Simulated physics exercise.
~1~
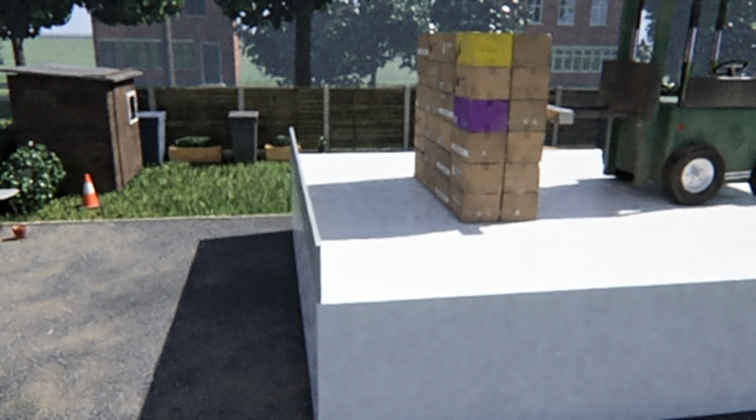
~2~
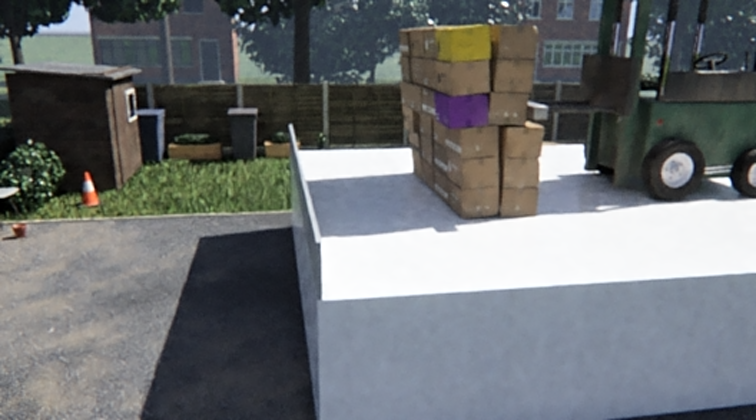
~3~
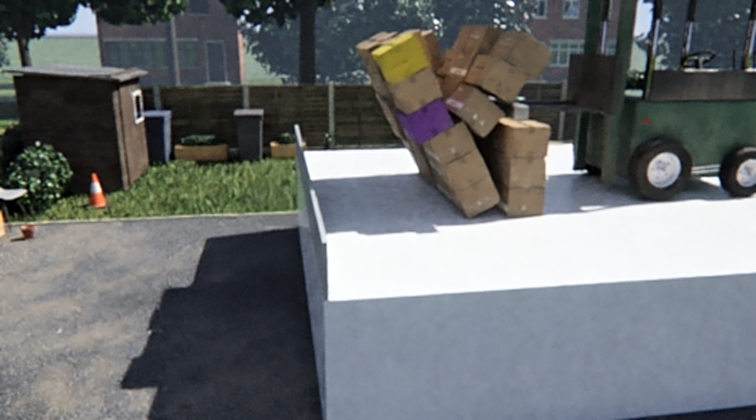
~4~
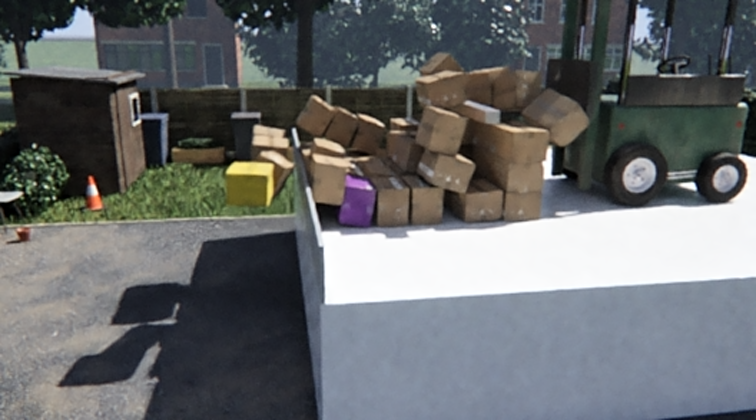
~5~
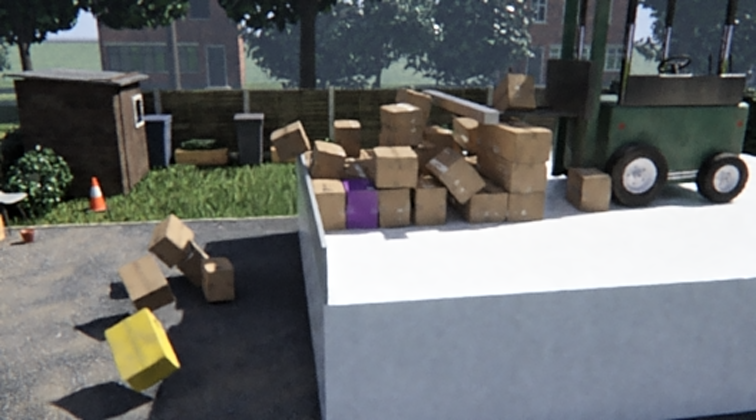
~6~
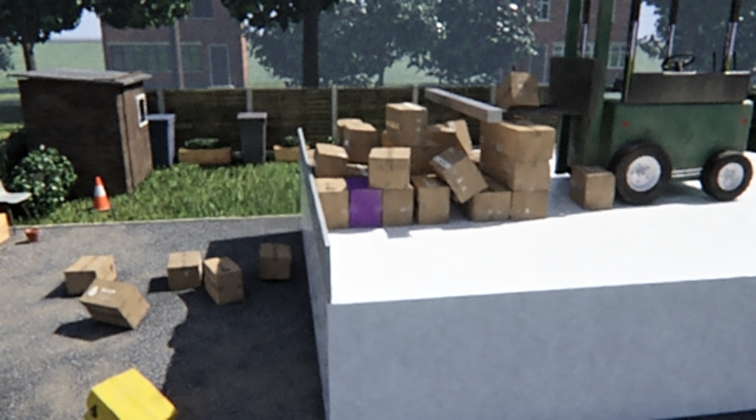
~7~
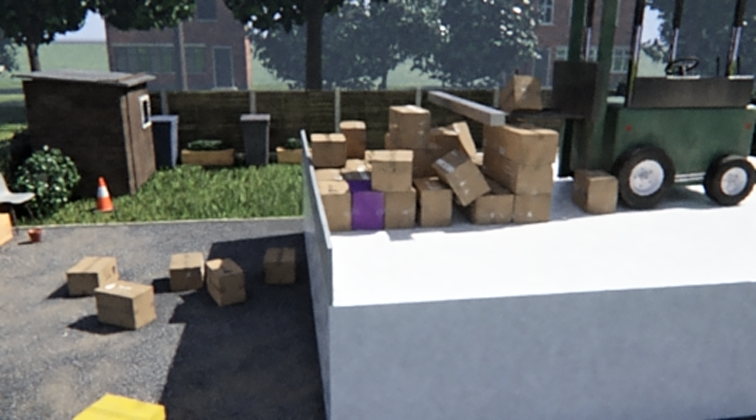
The clip shows a forklift pushing a beam leftward into a tall stack of cartons on a white platform, which leans and collapses. Several cartons, including a yellow one, tumble over the left edge onto the tarmac, while the purple one stays in the heap on the platform.
